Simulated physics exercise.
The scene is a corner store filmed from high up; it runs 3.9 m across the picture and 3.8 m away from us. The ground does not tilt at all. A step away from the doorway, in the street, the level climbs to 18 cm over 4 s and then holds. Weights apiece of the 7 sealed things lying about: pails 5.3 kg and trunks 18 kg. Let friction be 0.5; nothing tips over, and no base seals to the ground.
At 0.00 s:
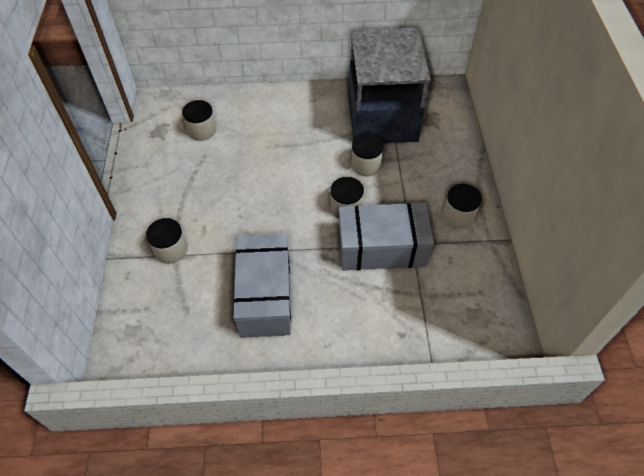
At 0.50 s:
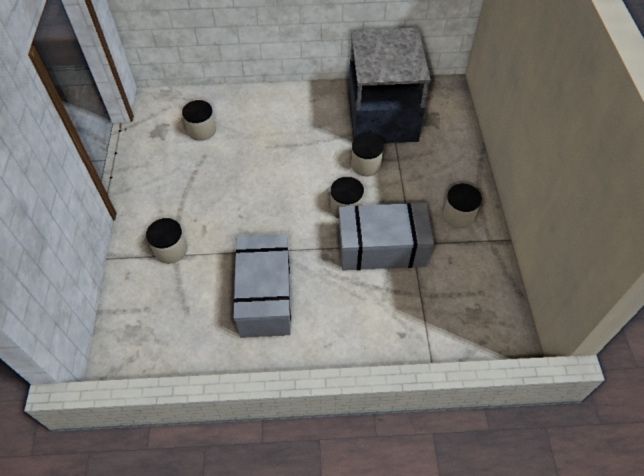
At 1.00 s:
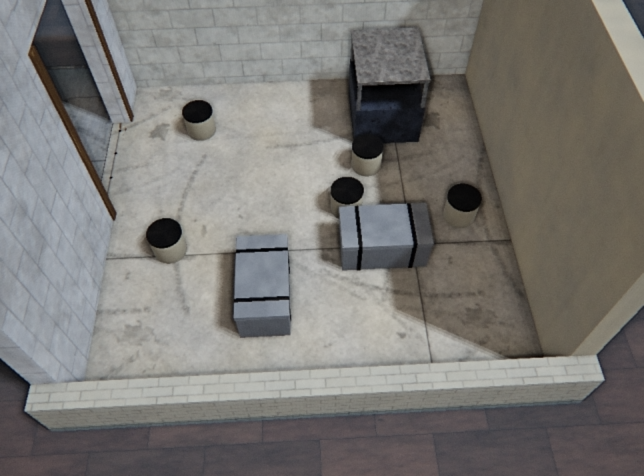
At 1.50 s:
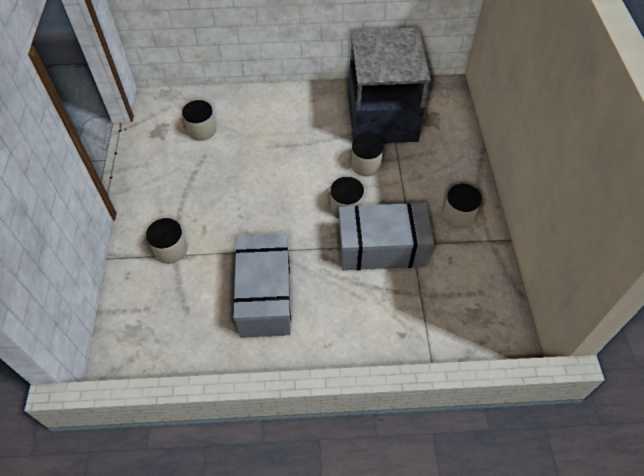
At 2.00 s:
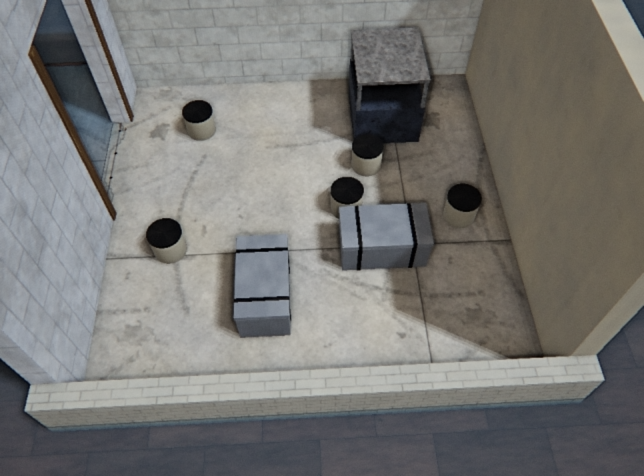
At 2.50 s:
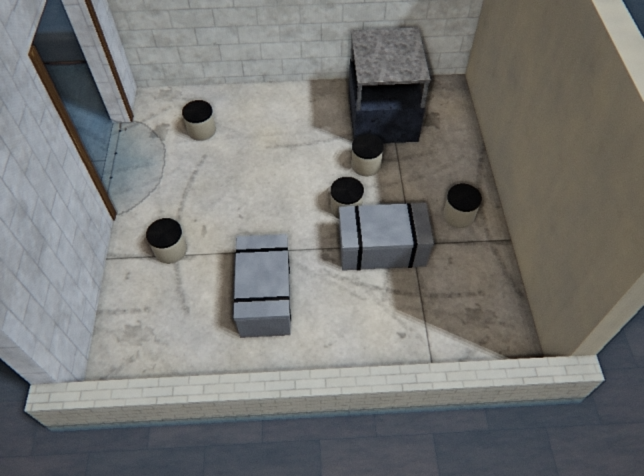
Water spreading in a small clear patch through the doorway at left onto a pale floor, the pails and trunks staying still.
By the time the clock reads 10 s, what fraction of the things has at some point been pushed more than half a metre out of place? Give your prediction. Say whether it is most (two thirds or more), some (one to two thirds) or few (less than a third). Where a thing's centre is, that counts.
Most.
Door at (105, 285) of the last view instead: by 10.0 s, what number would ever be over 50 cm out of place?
5.
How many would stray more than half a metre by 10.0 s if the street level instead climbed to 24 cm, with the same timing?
Then 6 of them.
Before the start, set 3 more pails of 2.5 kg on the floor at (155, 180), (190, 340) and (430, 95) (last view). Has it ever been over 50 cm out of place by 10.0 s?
Note: Item 1 above threshold; item 2 below threshold; item 3 below threshold.
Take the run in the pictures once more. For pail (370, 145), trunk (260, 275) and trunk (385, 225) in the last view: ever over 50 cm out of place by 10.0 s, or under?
In that order: Above the mark, below the mark, above the mark.
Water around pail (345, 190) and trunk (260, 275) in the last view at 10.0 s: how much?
First roughly 12 cm, second roughly 3 cm.
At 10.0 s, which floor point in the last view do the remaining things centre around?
(362, 242).
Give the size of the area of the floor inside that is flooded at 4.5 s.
Close to 5.0 m2, I'd say.
After 3.5 s 0 of 7 are over 50 cm from their spots; 0 afloat.
After 4.5 s 0 of 7 are over 50 cm from their spots; 0 afloat.
After 7.0 s 3 of 7 are over 50 cm from their spots; 2 afloat.
After 10.0 s 5 of 7 are over 50 cm from their spots, and 5 have been at some point; 5 afloat.
